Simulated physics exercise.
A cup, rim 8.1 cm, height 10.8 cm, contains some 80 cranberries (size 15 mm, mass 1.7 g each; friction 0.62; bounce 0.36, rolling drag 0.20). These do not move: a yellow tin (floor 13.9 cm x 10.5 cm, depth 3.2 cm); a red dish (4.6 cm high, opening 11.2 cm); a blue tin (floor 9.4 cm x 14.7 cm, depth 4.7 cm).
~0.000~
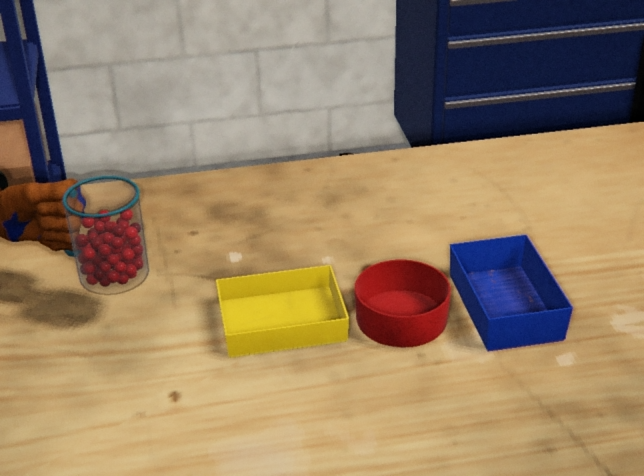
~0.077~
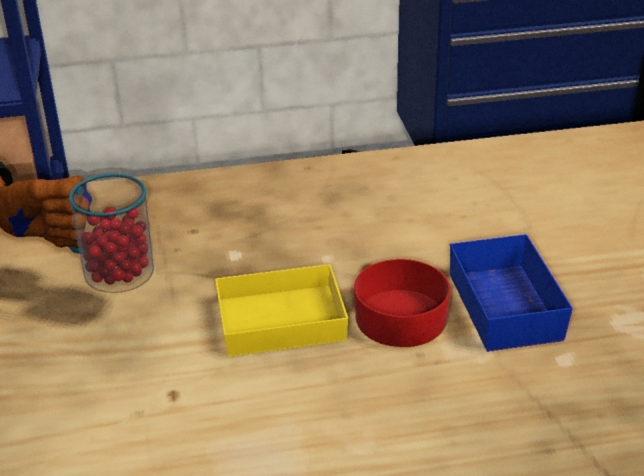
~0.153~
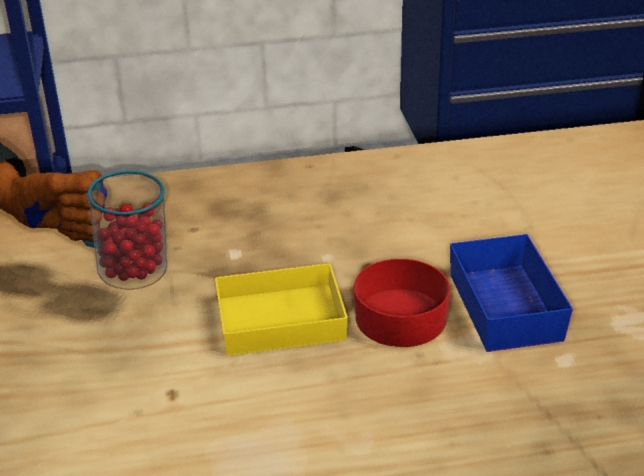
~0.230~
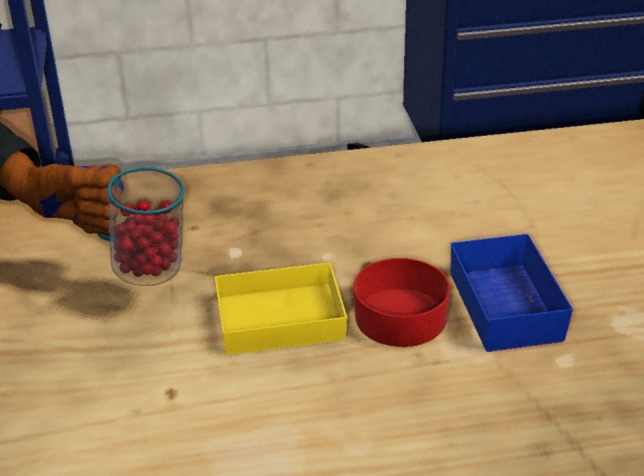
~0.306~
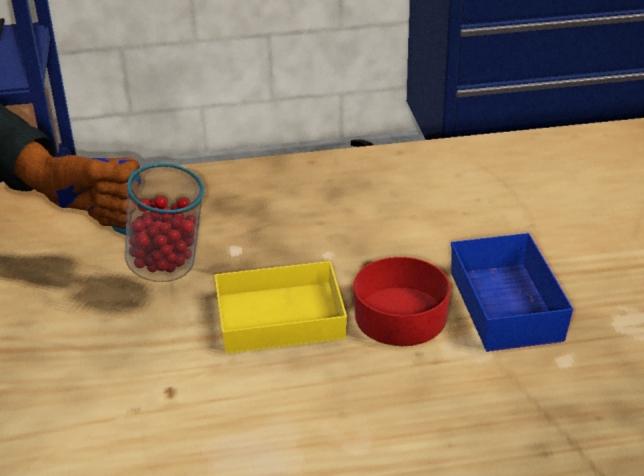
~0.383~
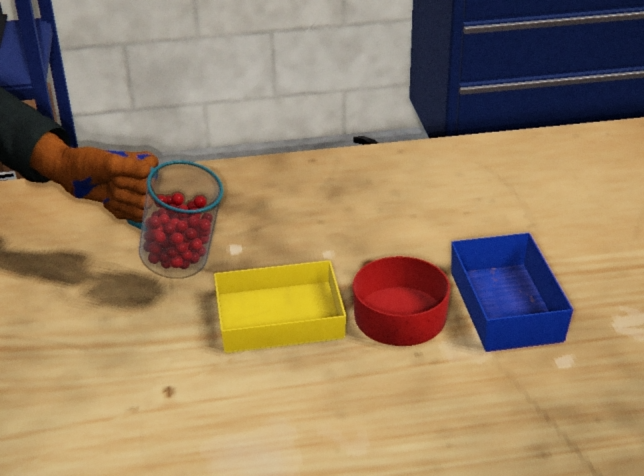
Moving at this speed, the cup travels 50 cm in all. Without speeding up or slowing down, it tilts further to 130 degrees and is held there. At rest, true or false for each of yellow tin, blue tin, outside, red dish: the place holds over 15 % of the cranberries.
Yellow tin: False, blue tin: False, outside: True, red dish: False.
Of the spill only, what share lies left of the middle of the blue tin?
Close to 0 in a hundred.
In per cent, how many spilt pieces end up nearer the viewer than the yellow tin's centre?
Around 60 percent.
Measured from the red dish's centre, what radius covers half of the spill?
Roughly 24 cm.
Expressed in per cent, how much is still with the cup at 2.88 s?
I'd guess roughly 0 per cent.
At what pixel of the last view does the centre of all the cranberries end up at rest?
Somewhere about (576, 280) in the final view.
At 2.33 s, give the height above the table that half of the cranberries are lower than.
I'd say close to 12 centimetres.
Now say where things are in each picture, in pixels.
In the first picture, cup at (107, 228); tilt 0 degrees; moved 0.0 cm; lip at (130, 205); top of the load at (123, 223); yellow tin at (281, 299); red dish at (403, 287); blue tin at (509, 275).
In the second picture, cup at (112, 226); tilt 1 degrees; moved 0.8 cm; lip at (137, 204); top of the load at (128, 221).
In the third picture, cup at (129, 225); tilt 5 degrees; moved 2.6 cm; low side front right; lip at (156, 204); top of the load at (144, 218).
In the fourth picture, cup at (146, 224); tilt 8 degrees; moved 4.6 cm; low side front right; lip at (176, 204); top of the load at (160, 214).
In the fifth picture, cup at (163, 223); tilt 12 degrees; moved 6.5 cm; low side front right; lip at (195, 203); top of the load at (177, 210).
In the sixth picture, cup at (179, 222); tilt 16 degrees; moved 8.5 cm; low side front right; lip at (215, 204); top of the load at (193, 207); yellow tin at (278, 294); red dish at (401, 285); blue tin at (509, 274). It turns about 50 degrees a second.
After 1.13 s, tilt 53 degrees; cup 100 %; middle of all pieces near (331, 209).
Then, at 1.76 s, tilt 85 degrees; cup 100 %; middle of all pieces near (461, 191).
After 2.33 s, tilt 113 degrees; cup 80 %, outside 15 %, in the air 5 %; middle of all pieces near (528, 204).
After 2.88 s, tilt 130 degrees; outside 100 %; middle of all pieces near (580, 276).
By 3.4 s all is still; cup 0 %, red dish 0 %, blue tin 0 %, yellow tin 0 %, outside 100 %.
